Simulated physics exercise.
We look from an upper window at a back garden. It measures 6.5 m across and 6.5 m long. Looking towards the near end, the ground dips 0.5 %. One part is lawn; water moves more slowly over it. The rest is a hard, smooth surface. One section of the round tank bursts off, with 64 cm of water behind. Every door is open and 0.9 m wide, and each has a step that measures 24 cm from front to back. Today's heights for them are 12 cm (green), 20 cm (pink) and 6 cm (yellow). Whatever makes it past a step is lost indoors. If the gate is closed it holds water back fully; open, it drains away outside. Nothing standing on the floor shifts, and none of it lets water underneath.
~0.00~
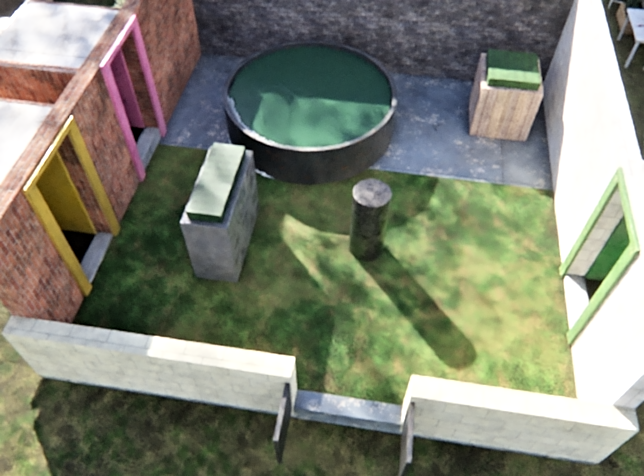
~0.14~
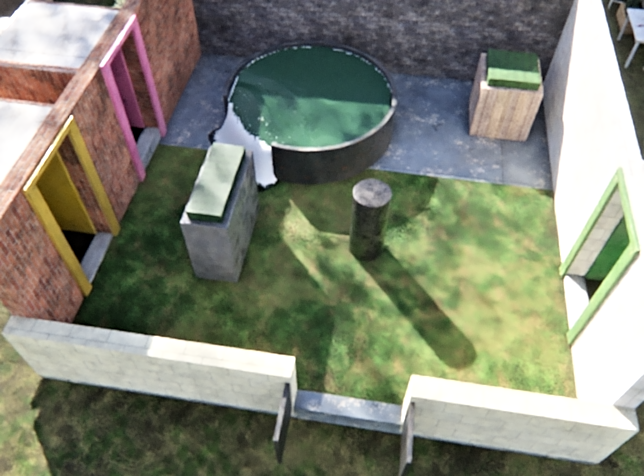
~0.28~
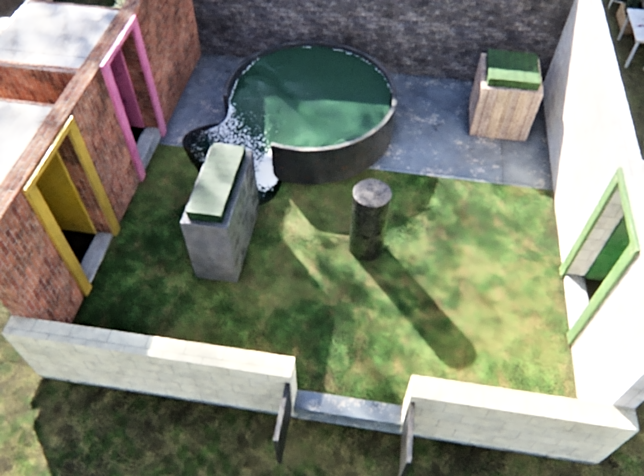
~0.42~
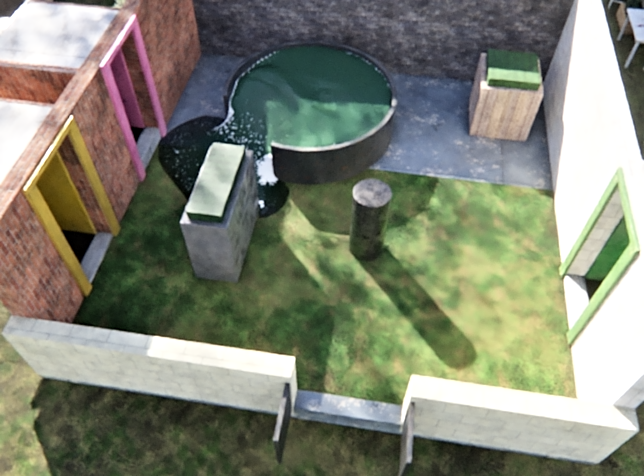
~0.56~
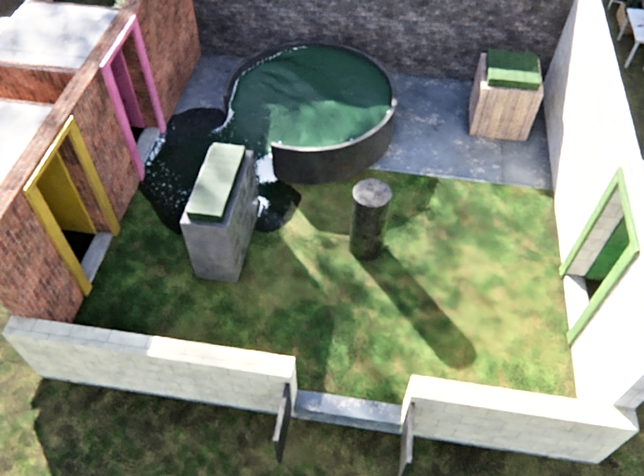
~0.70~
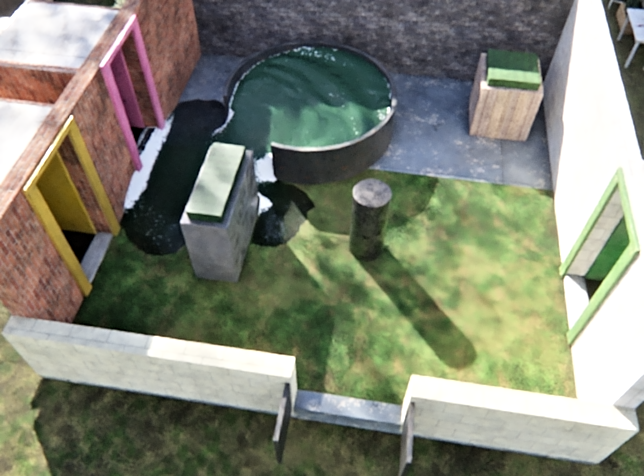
A walled back garden, part lawn and part smooth grey paving, is seen from an upper window by a camera that stays still. A round dark tank of green water stands at the back, with pink and yellow doorways on the left, a green one on the right, and blocks and a short pillar between. Water bursts from the tank's left side, foams around the nearby block, and spreads darkly over paving and grass to the pink doorway.
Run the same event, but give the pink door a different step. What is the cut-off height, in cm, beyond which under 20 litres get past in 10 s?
The cut-off lies near 32 cm.
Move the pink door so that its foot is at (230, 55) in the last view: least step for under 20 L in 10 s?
Roughly 12.5 cm, give or take.
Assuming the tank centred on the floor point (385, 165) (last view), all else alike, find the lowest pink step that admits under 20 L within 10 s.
At least roughly 14.0 cm high.
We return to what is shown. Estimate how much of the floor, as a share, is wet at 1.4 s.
Some 20 in a hundred.
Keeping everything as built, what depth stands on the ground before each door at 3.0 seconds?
In cm - green: 0, pink: 30, yellow: 15.
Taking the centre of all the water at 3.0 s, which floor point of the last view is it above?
The water is centred near (250, 173).
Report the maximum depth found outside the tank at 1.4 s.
About 41 cm at most.
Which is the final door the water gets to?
Green door.
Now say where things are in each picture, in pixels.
In the first picture, the round tank at (310, 95) is whole and still, 64 cm deep; the pink door at (138, 107) is dry.
In the second picture, the front is at (258, 188), 0.4 m from the gap at a hidden place; 0.4 m2 of floor is wet, 64 cm left at the back.
In the third picture, the front is at a hidden place, 0.8 m from the gap at a hidden place; 1.3 m2 of floor is wet, 64 cm left at the back.
In the fourth picture, the front is at (164, 157), 1.2 m from the gap at a hidden place; 2.4 m2 of floor is wet, 64 cm left at the back.
In the fifth picture, the front is at (177, 226), 1.7 m from the gap at a hidden place; 3.6 m2 of floor is wet, 64 cm left at the back.
In the sixth picture, the front is at (141, 242), 2.2 m from the gap at a hidden place; 4.5 m2 of floor is wet, 63 cm left at the back; water is at the pink door at (138, 107).
After 1.4 s water covers 20 % of the floor, deepest (41 cm) near (134, 196); 36 cm at the pink door, 15 litres in over its 20 cm step.
After 3.0 s water covers 45 % of the floor, deepest (35 cm) near (59, 352); 30 cm at the pink door, 134 litres in over its 20 cm step.
After 10.0 s water covers 100 % of the floor, deepest (12 cm) near (59, 352); 11 cm at the pink door, 161 litres in over its 20 cm step.
At the pink door as built, the water arrived by 0.6 s and peaked near 37 cm at 2.0 s.
With a step of 27 cm, 63 litres would have come in within the 10 s; with 36 cm, 6 litres. So under 20 litres takes about 32 cm.
